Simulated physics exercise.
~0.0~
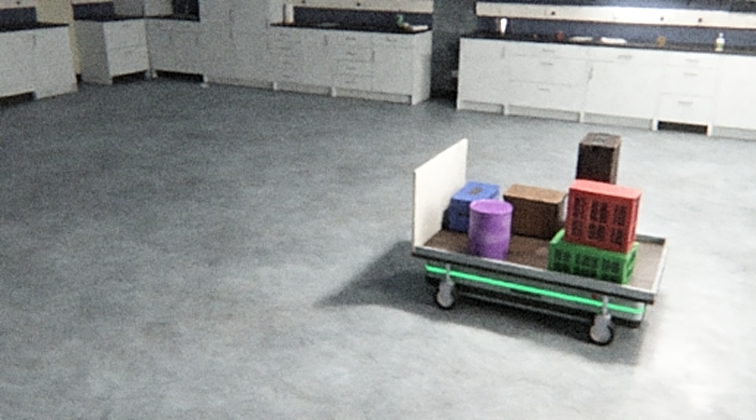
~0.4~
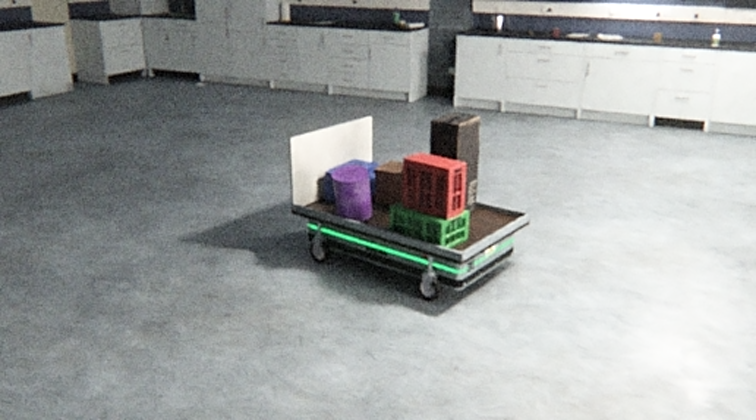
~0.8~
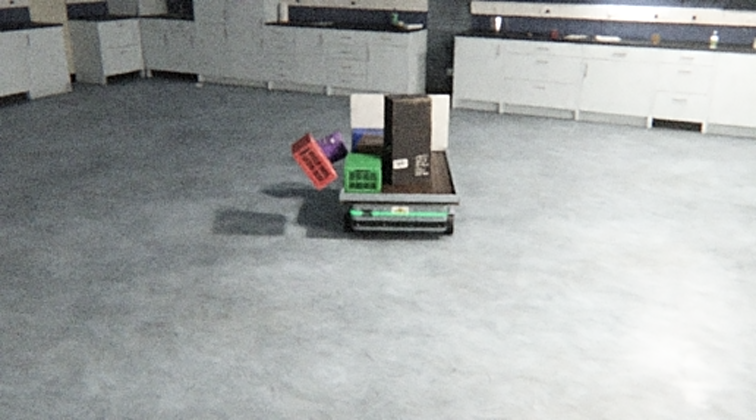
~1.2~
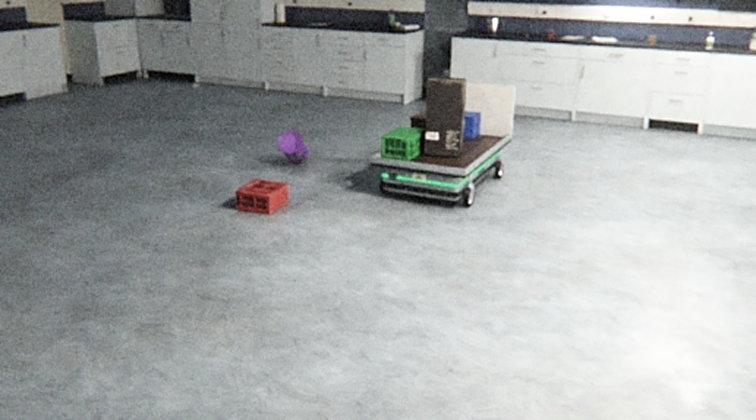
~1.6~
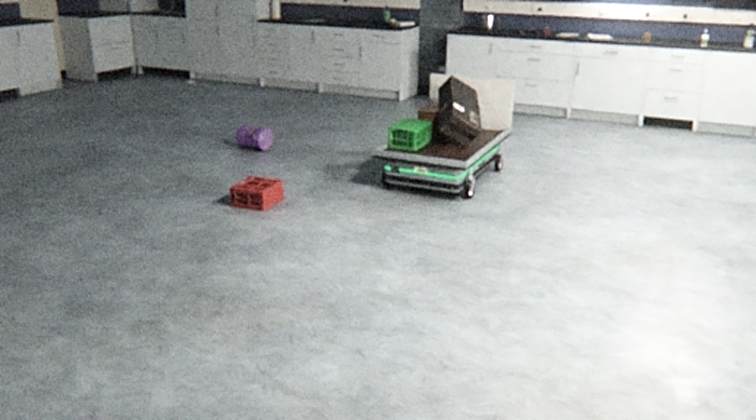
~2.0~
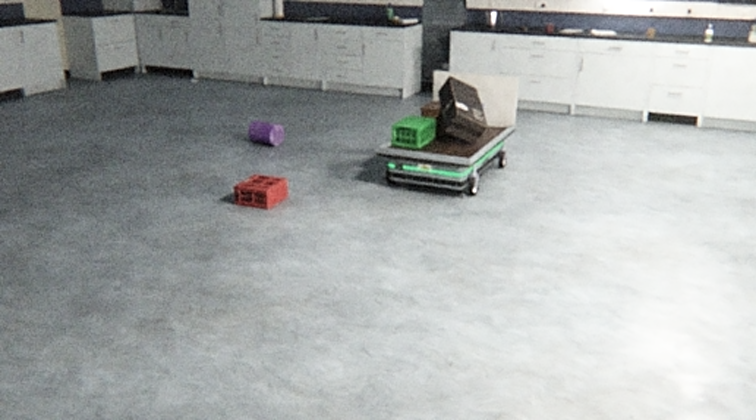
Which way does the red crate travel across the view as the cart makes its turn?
The red crate moves to the left, coming off the cart and ending up on the floor.
